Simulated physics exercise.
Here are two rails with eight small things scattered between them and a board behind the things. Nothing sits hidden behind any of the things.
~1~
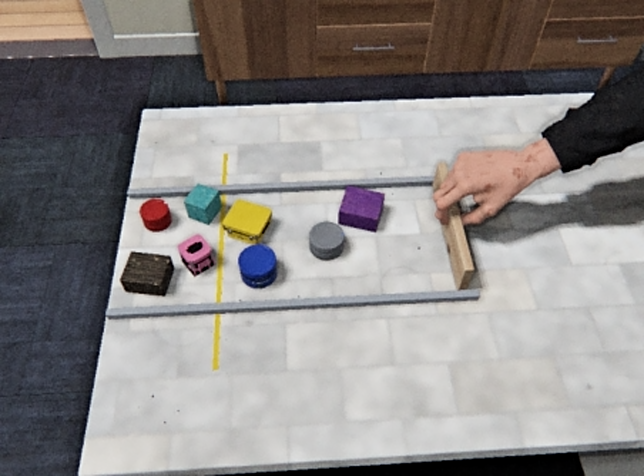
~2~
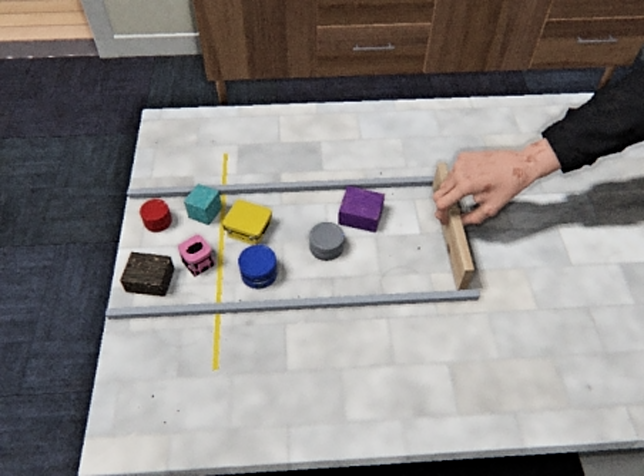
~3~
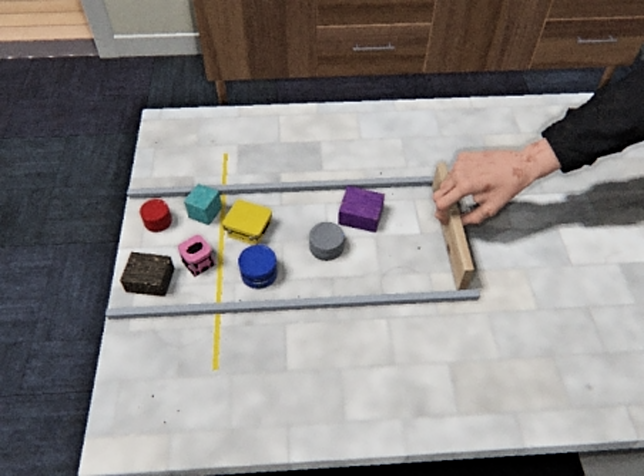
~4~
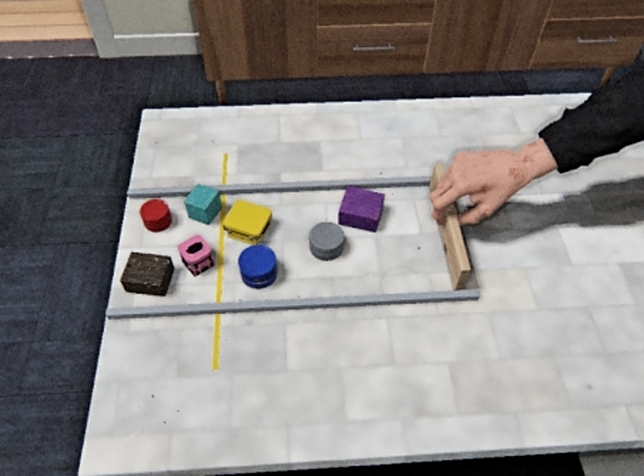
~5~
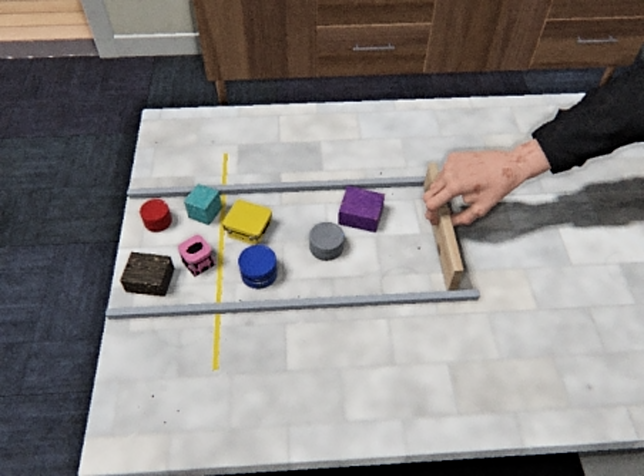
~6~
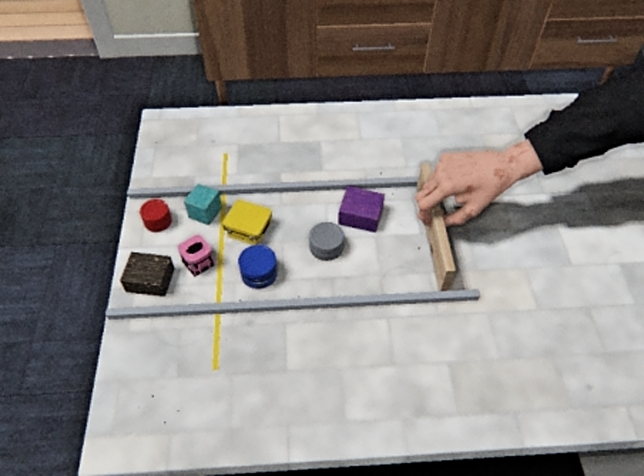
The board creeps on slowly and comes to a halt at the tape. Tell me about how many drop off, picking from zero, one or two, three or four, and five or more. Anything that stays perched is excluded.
The number going over the end will be nothing at all.
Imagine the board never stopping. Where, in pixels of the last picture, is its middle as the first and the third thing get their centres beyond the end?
It sits near (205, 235), and then near (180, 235).
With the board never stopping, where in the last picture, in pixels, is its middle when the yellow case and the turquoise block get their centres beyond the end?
For the yellow case, about (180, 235); for the turquoise block, about (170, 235).
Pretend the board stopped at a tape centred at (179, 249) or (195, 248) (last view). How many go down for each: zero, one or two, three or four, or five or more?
The falls would be either one or two; just one or two.
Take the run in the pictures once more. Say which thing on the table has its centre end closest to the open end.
It would be the red lid, I'd say.
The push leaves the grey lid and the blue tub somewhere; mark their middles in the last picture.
They come to rest around (203, 248) and (199, 278).
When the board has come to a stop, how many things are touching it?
The count is 3.
Soon after, none off yet; red lid at rest near (156, 216); black block at rest near (148, 274); pink case at rest near (197, 255).
At rest, the number that fall off is zero.
